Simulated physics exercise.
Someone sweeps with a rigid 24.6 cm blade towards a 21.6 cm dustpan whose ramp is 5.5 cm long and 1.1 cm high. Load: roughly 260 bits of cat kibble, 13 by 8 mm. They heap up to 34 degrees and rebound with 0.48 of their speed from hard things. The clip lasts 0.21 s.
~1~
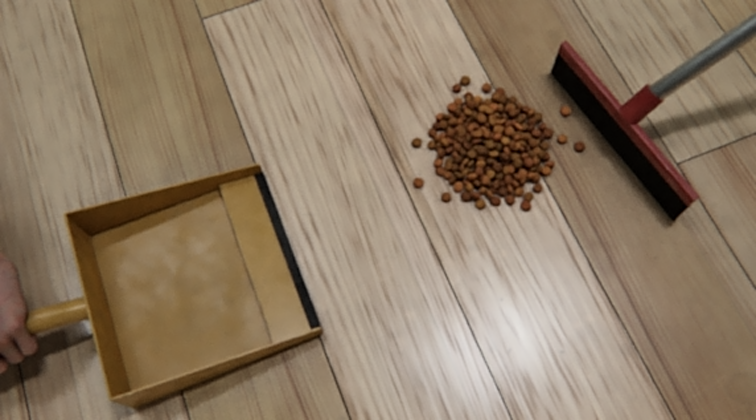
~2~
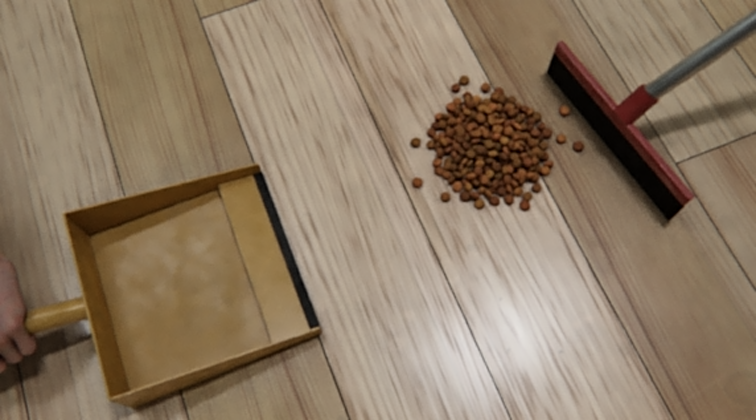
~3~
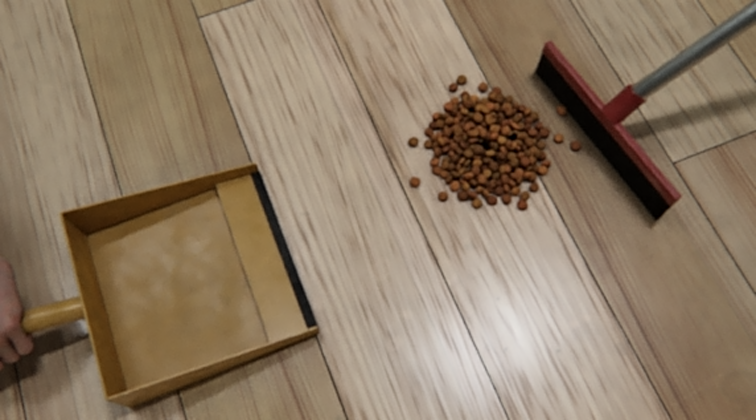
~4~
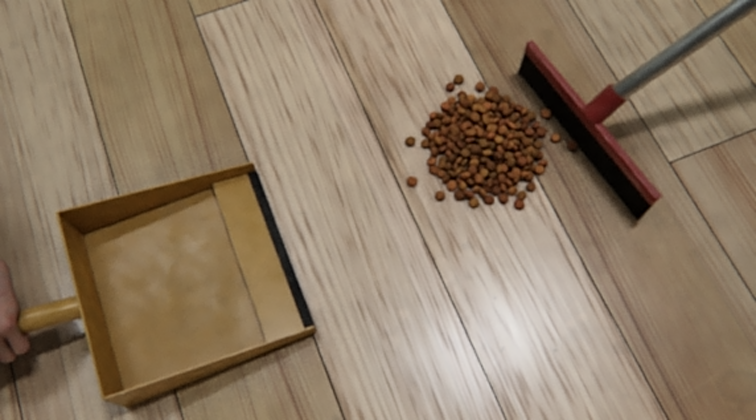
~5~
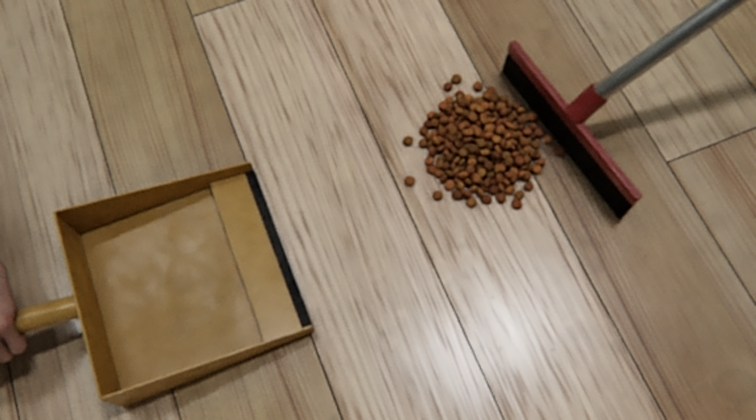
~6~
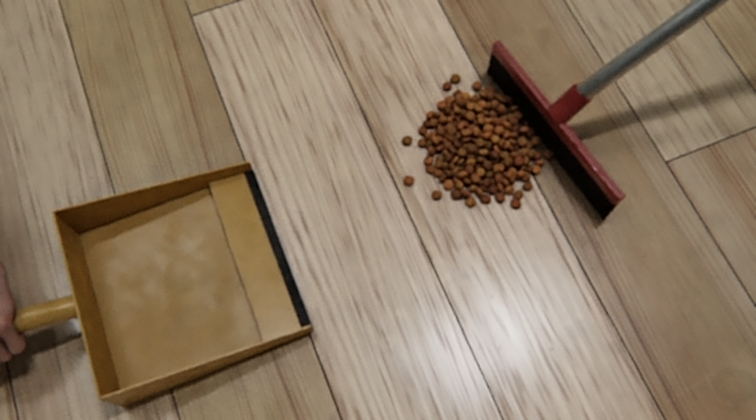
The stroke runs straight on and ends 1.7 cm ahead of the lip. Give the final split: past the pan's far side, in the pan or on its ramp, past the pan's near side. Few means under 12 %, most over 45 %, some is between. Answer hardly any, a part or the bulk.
Far side: A part, pan: Hardly any, near side: Hardly any.
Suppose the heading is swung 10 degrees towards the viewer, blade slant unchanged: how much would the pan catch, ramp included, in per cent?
In that case some 20 per cent.
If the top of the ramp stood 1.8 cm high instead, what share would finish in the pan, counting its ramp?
Then about 5 per cent.
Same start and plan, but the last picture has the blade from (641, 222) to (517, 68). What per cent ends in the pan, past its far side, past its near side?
Pan 30, far 10, near 10.
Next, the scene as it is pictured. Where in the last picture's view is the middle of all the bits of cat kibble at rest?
Around (275, 187).
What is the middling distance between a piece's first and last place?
Some 26 cm.
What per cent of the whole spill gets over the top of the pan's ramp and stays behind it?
About 0 per cent.
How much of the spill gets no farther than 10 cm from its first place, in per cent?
About 5 per cent.
Then, 0.36 s after the last picture, middle of the blade 20 cm from the lip; 0 % over the lip, far side 20 %, near side 0 %.
Then, 0.59 s after the last picture, middle of the blade 10 cm from the lip; 0 % over the lip, far side 30 %, near side 0 %.
Then, 0.94 s after the last picture, middle of the blade 4 cm from the lip; 5 % over the lip, far side 35 %, near side 0 %.
In the end, far side 35 %, pan 5 %, near side 0 %, in front of the lip or behind the blade 55 %.
